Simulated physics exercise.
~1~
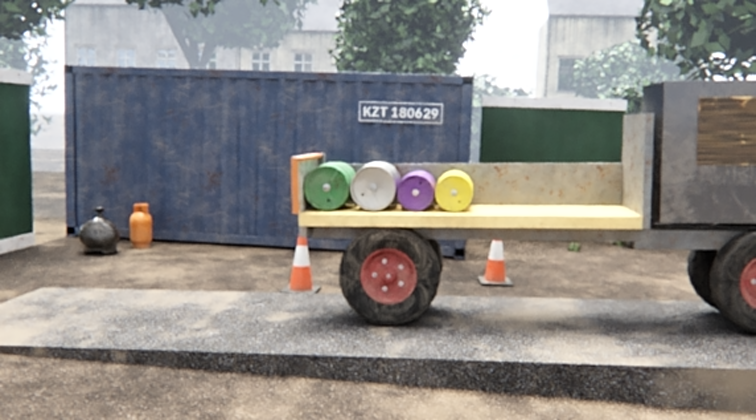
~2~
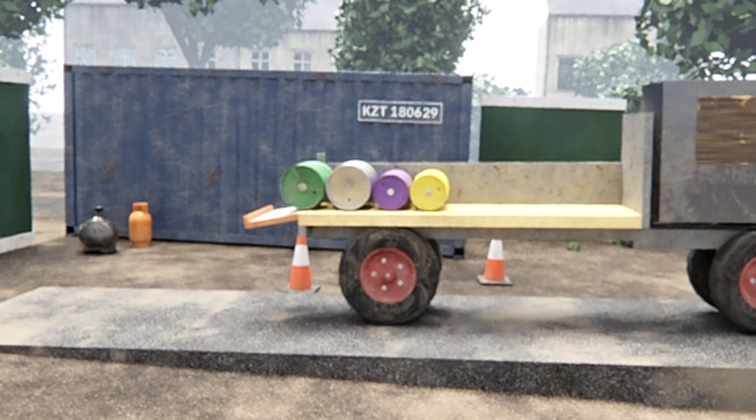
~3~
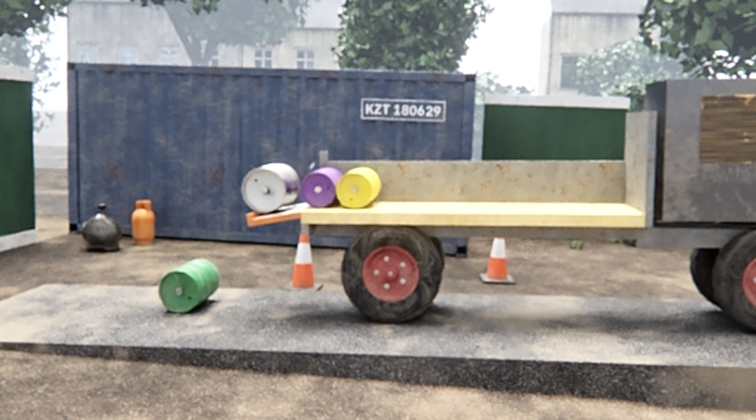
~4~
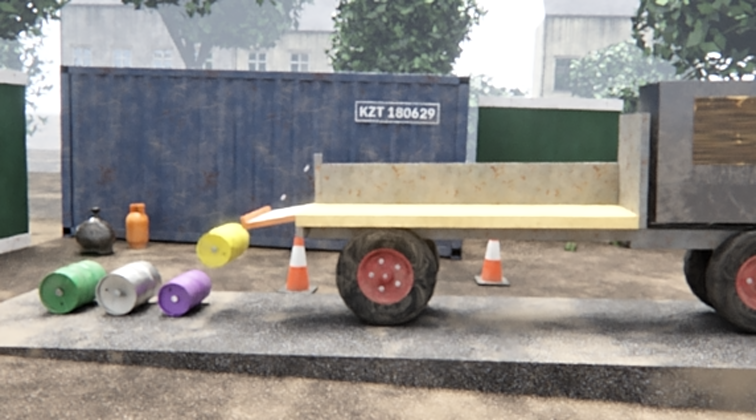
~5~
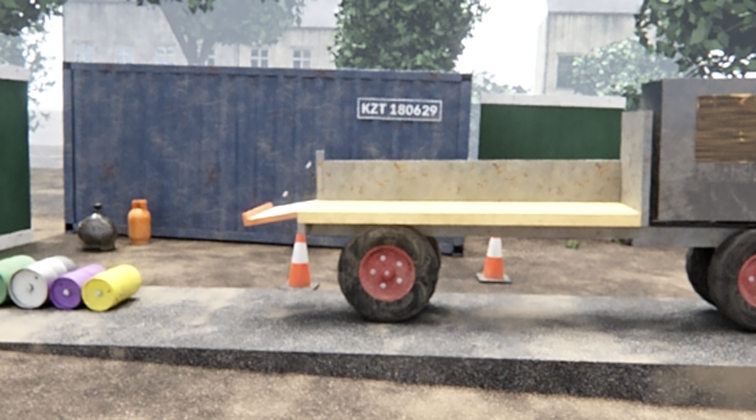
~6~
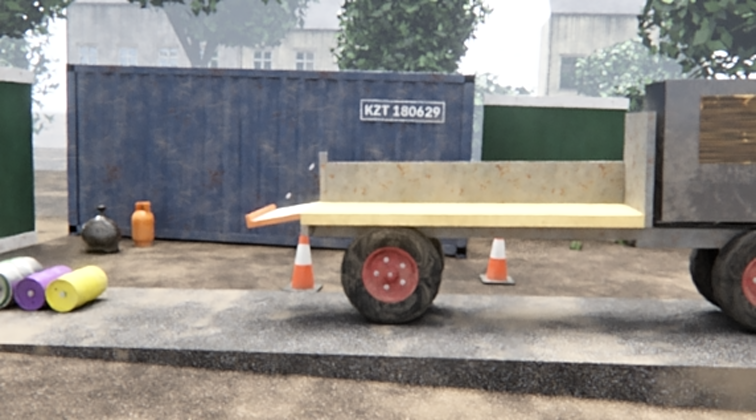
Four small barrels, green, white, purple and yellow, rolled left along a parked truck's flat bed as its tailgate dropped open, tumbled off the end one after another, and rolled across the ground to the left edge of view, leaving the bed empty.
